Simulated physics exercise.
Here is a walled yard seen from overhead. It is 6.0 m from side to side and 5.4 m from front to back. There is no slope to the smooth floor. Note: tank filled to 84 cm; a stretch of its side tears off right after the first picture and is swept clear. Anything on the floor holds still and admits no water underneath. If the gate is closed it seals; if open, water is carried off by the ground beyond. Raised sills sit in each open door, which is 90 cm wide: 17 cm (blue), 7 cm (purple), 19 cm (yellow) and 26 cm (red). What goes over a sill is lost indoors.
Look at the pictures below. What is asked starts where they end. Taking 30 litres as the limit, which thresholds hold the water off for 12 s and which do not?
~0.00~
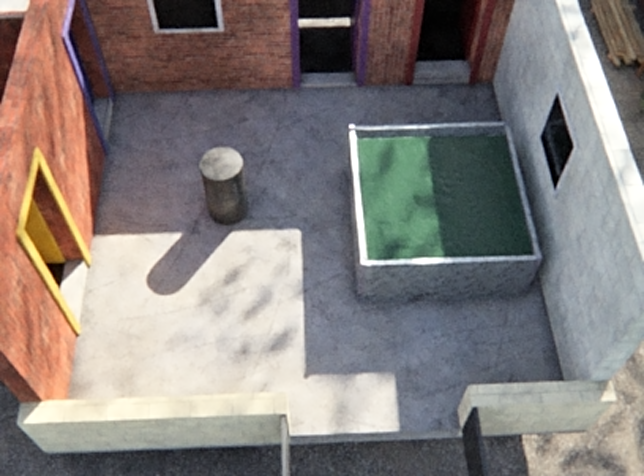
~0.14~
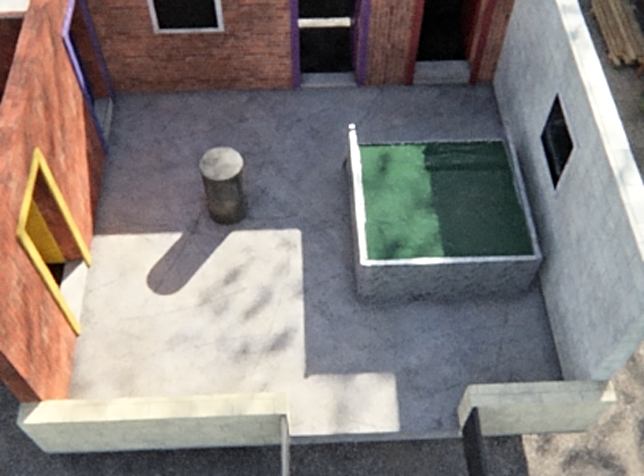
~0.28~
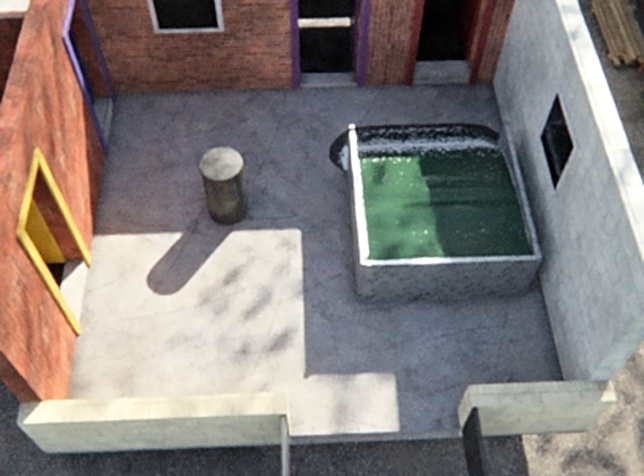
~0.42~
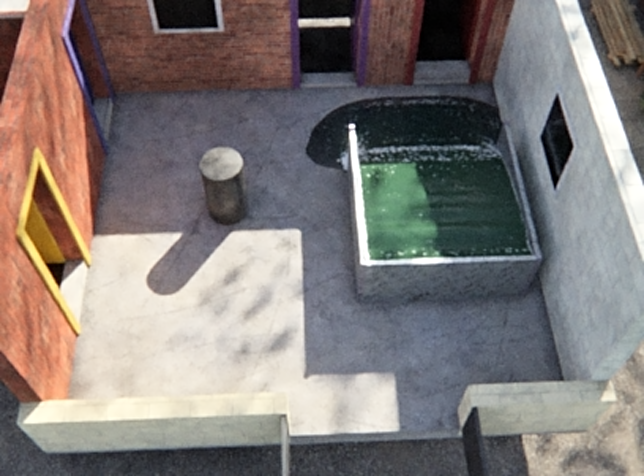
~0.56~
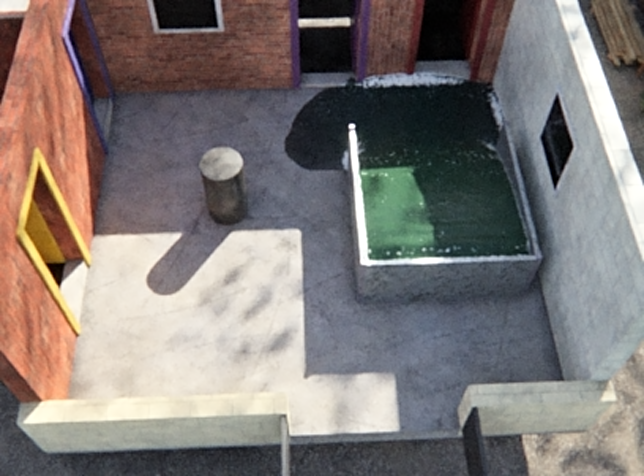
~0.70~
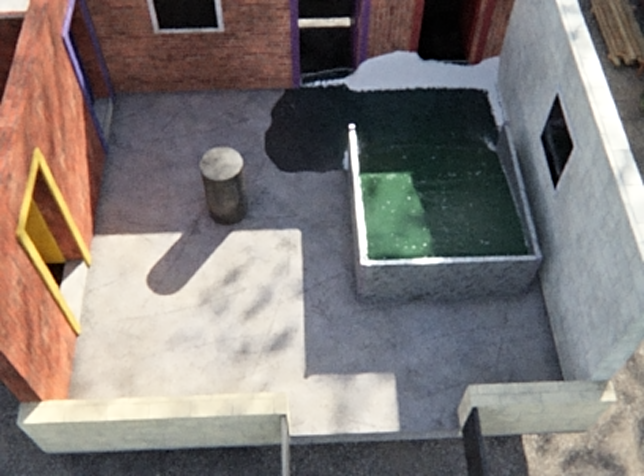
As I see it, blue door: Above the limit; purple door: Above the limit; yellow door: Beneath the limit; red door: Above the limit.
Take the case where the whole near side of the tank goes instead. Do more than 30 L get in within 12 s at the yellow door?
At the yellow door the limit is not exceeded.
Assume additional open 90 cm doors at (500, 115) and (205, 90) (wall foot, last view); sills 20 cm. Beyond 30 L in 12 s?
Well, the first one ends up on the high side, the second one on the low side.
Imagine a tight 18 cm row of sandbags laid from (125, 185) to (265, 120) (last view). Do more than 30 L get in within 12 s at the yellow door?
Against that limit the yellow door lands on the low side.
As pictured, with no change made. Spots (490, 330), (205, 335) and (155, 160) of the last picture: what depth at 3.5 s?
Close to 0, 0 and 6 centimetres.
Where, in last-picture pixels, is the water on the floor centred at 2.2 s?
(405, 155).
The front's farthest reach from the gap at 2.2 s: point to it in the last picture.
I'd mark it close to (115, 100).
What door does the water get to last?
That's the yellow door.
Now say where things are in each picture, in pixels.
The first picture shows the tank at (439, 192) is whole and still, 84 cm deep.
In the second picture, the front is at a hidden place, 1.1 m from the gap on the tank's far side; 0.5 m2 of floor is under water; 84 cm left at the back of the tank.
In the third picture, the front is at a hidden place, 1.3 m from the gap on the tank's far side; 1.8 m2 of floor is under water; 84 cm left at the back of the tank.
In the fourth picture, the front is at (497, 112), 1.7 m from the gap on the tank's far side; 3.5 m2 of floor is under water; 79 cm left at the back of the tank.
In the fifth picture, the front is at (487, 84), 2.1 m from the gap on the tank's far side; 5.0 m2 of floor is under water; 71 cm left at the back of the tank.
In the sixth picture, water pours out on the tank's far side and has run 2.5 m, to (291, 90); typically 13 cm deep outside, 72 cm at the tank's back.
After 1.4 s water covers 25 % of the floor and is deepest (60 cm) near (426, 100); blue door not reached, purple door 31 cm at the sill, 104 L in, yellow door not reached, red door 60 cm at the sill, 112 L in.
After 2.2 s water covers 30 % of the floor and is deepest (46 cm) near (413, 92); blue door 13 cm at the sill, 0 L in, purple door 28 cm at the sill, 243 L in, yellow door not reached, red door 47 cm at the sill, 278 L in.
After 3.5 s water covers 55 % of the floor and is deepest (30 cm) near (112, 117); blue door 30 cm at the sill, 53 L in, purple door 18 cm at the sill, 356 L in, yellow door 4 cm at the sill, 0 L in, red door 24 cm at the sill, 343 L in.
After 7.0 s water covers 90 % of the floor and is deepest (17 cm) near (65, 424); blue door 13 cm at the sill, 123 L in, purple door 11 cm at the sill, 414 L in, yellow door 7 cm at the sill, 0 L in, red door 10 cm at the sill, 345 L in.
After 12.0 s water covers 95 % of the floor and is deepest (14 cm) near (566, 404); blue door 11 cm at the sill, 123 L in, purple door 7 cm at the sill, 445 L in, yellow door 9 cm at the sill, 0 L in, red door 7 cm at the sill, 345 L in.
